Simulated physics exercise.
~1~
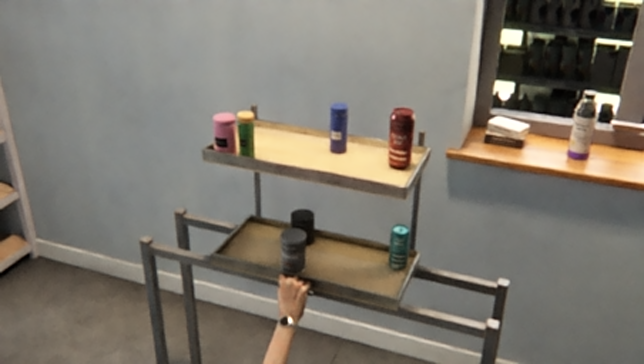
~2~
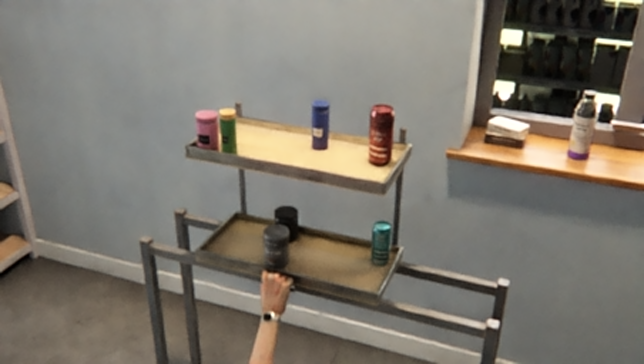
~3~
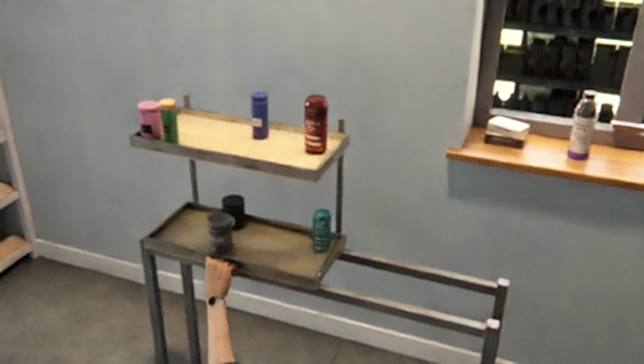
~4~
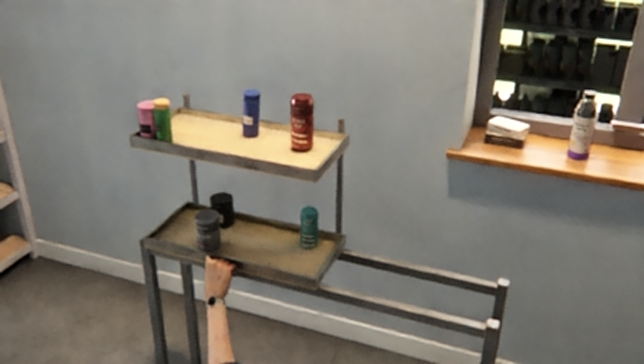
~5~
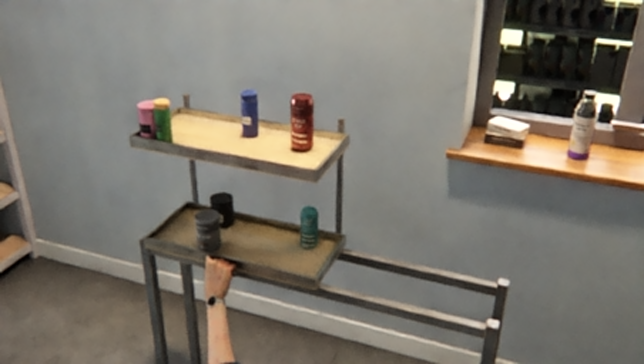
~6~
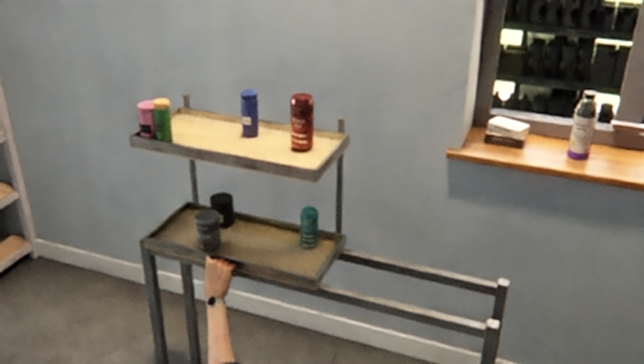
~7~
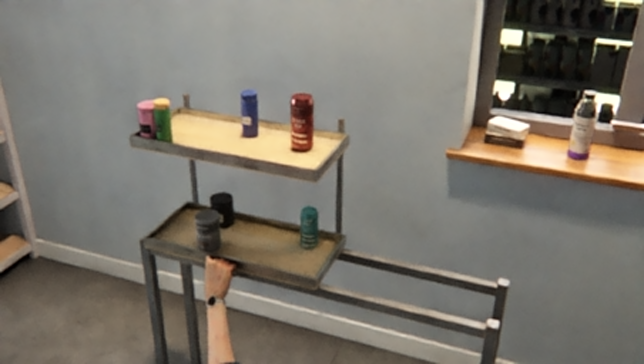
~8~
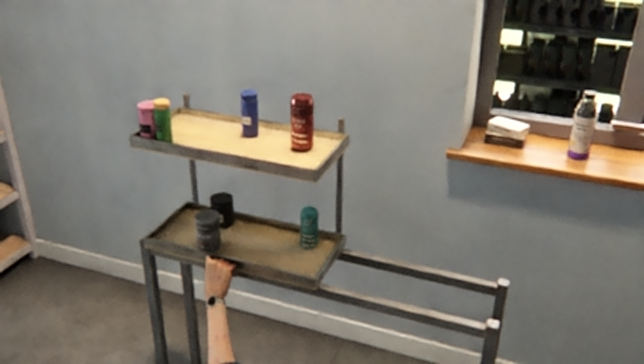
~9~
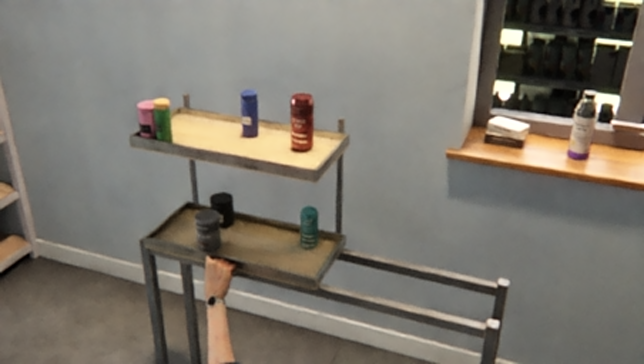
The clip shows a hand moving a two-level tray holding upright cans, jars and shakers leftward along metal rails until it stops at the left end. The containers stay standing, and the tray then remains still with the hand at its front edge.
